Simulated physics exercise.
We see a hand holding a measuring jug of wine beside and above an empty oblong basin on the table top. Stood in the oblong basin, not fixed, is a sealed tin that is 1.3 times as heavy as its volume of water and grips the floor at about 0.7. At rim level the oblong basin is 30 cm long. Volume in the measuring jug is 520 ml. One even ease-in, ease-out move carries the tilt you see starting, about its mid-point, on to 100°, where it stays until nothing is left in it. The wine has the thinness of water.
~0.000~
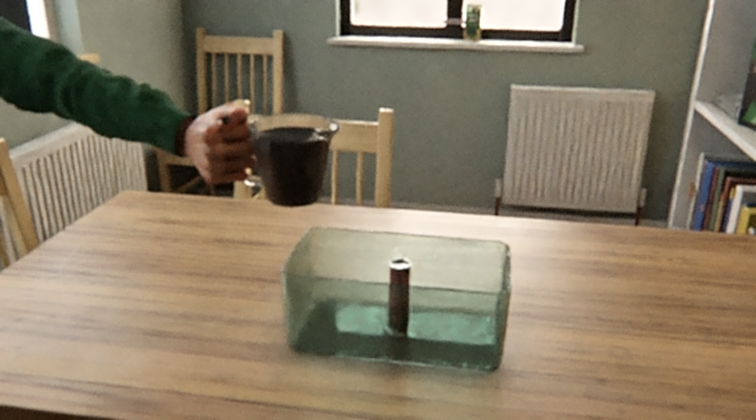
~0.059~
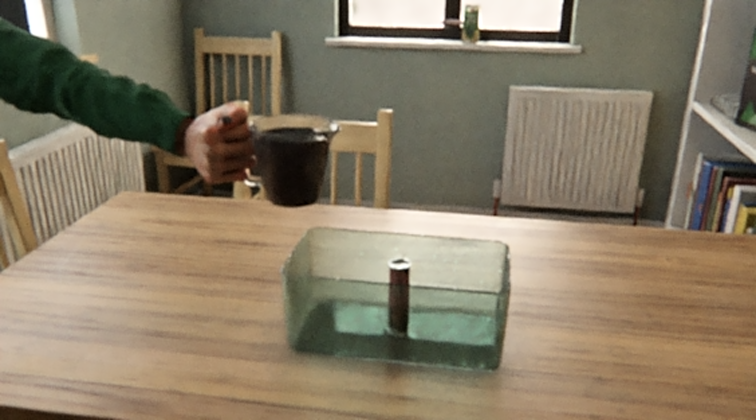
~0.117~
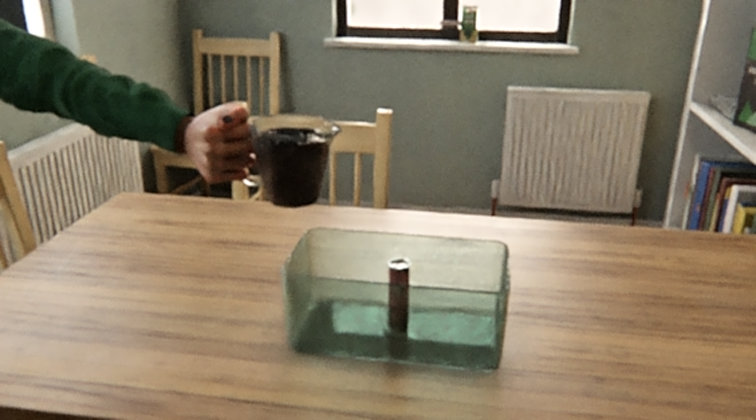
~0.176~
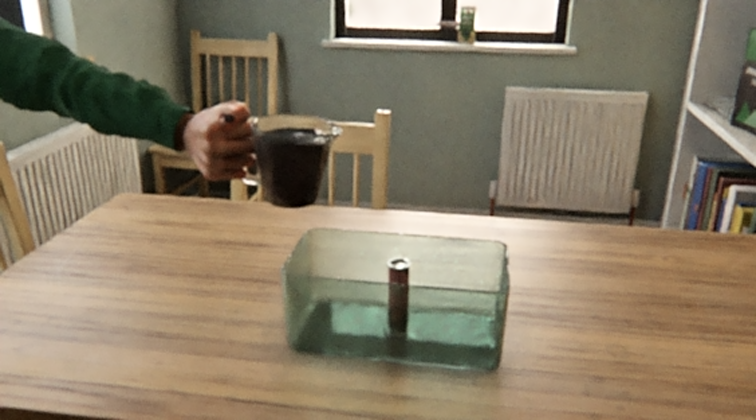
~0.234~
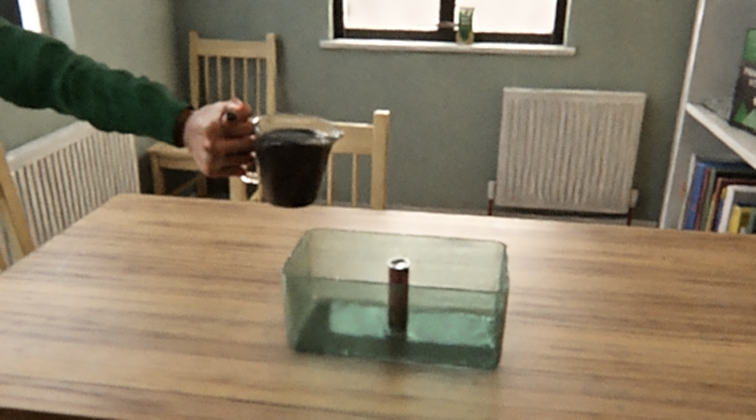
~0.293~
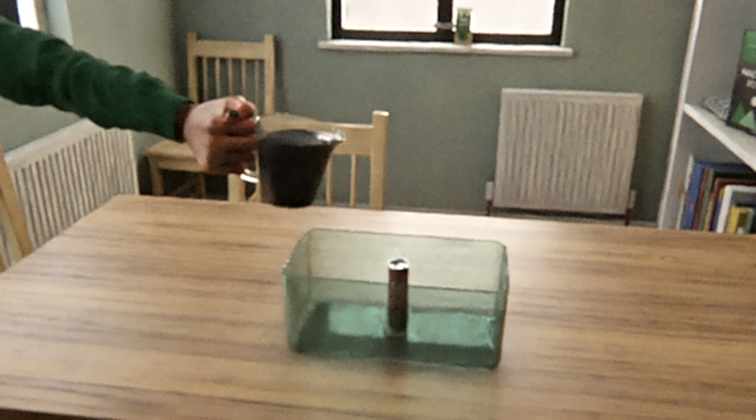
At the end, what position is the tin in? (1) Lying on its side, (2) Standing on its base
Lying on its side (1).
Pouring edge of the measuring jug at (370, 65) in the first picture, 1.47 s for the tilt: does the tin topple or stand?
Then the tin remains standing.
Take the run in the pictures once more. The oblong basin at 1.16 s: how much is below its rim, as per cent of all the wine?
The fraction sits near 62 in a hundred.
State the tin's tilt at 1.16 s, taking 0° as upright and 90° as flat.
The lean is some 5° away from upright.
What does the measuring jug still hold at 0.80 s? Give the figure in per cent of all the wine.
76 %.
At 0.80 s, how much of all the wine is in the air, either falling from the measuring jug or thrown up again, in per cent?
16 %.
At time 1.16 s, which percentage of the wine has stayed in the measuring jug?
Close to 22 percent of the total.
After 0.80 s the tilt is 57° and 76 per cent is still to pour; the tin stands where it began.
After 1.16 s the tilt is 90° and 22 per cent is still to pour; the tin stands where it began.
After 1.55 s the tilt is 100° and 0 per cent is still to pour; the tin lies on its side.
After 1.97 s the tilt is 100° and 0 per cent is still to pour; the tin lies on its side.
In the end the tin lies on its side.
